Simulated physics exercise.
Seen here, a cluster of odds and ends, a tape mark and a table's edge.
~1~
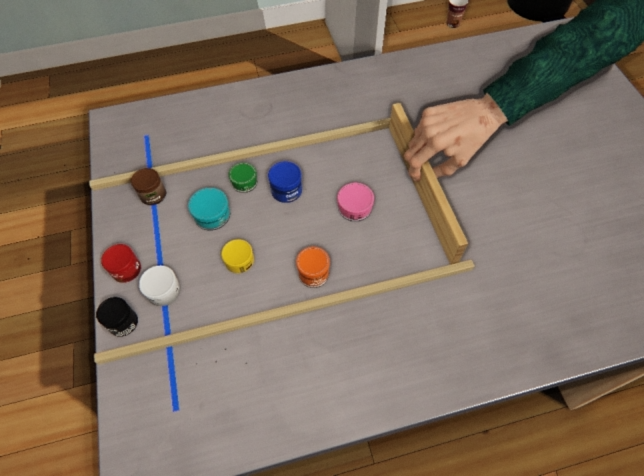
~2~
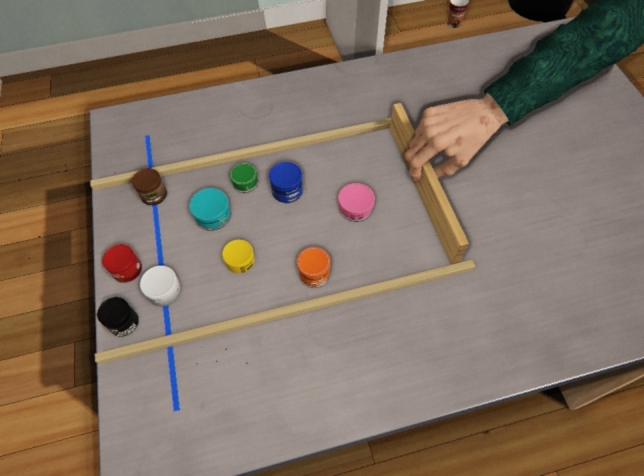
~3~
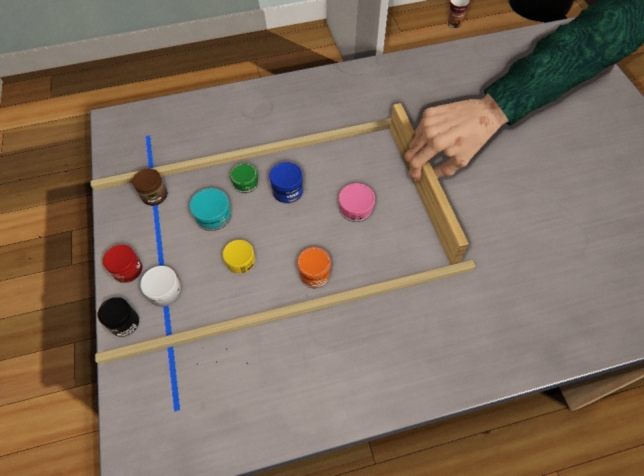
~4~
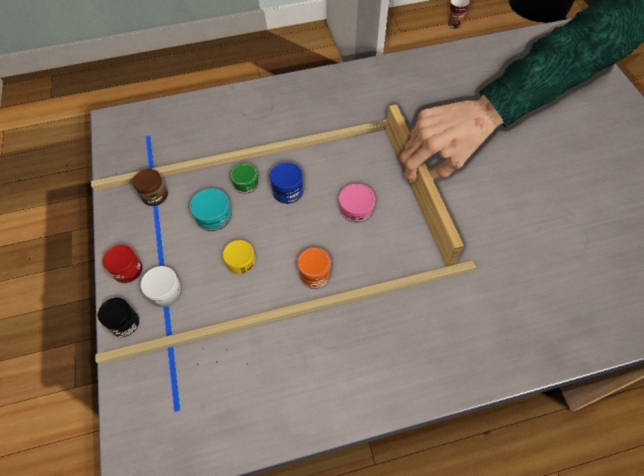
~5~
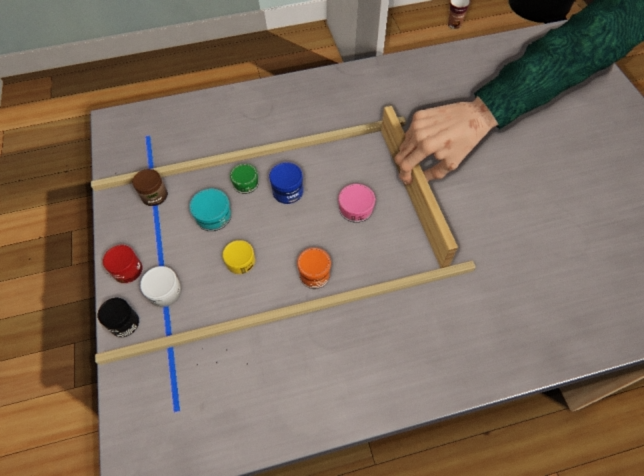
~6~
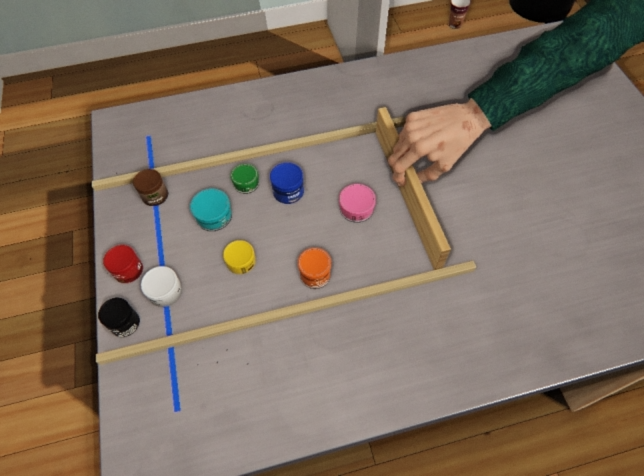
A hand in a green sleeve held a wooden board between two thin strips on a gray table, then slid it slightly left toward the colorful paint pots, which stayed put.
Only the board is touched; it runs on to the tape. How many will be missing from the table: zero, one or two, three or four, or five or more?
The number that fall off is zero.
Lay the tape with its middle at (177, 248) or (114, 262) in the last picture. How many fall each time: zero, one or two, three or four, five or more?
For each place: Zero; at least five.
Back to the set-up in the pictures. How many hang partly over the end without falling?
Overhanging: 1.
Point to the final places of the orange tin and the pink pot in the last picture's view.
About (147, 309), and the other about (140, 251).
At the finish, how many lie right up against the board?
5 of them.
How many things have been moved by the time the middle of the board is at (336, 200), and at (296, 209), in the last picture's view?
1 and 3.
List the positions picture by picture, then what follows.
The first frame shows black tub (118, 317); red tub (122, 264); brown tub (149, 187); board (424, 179); tape (159, 251).
The second frame shows red tub (123, 264); orange tin (314, 268).
The third frame shows brown tub (151, 188); white tub (162, 286).
The fourth frame shows black tub (119, 318); green tin (245, 179).
The fifth frame shows red tub (123, 264); pink pot (356, 203).
The sixth frame shows black tub (120, 318); red tub (124, 264); brown tub (151, 188); board (409, 184); tape (161, 251).
A little later, none off yet; black tub at rest near (120, 318); red tub at rest near (124, 264); brown tub at rest near (151, 188).
When it is over, the number that fall off is zero.
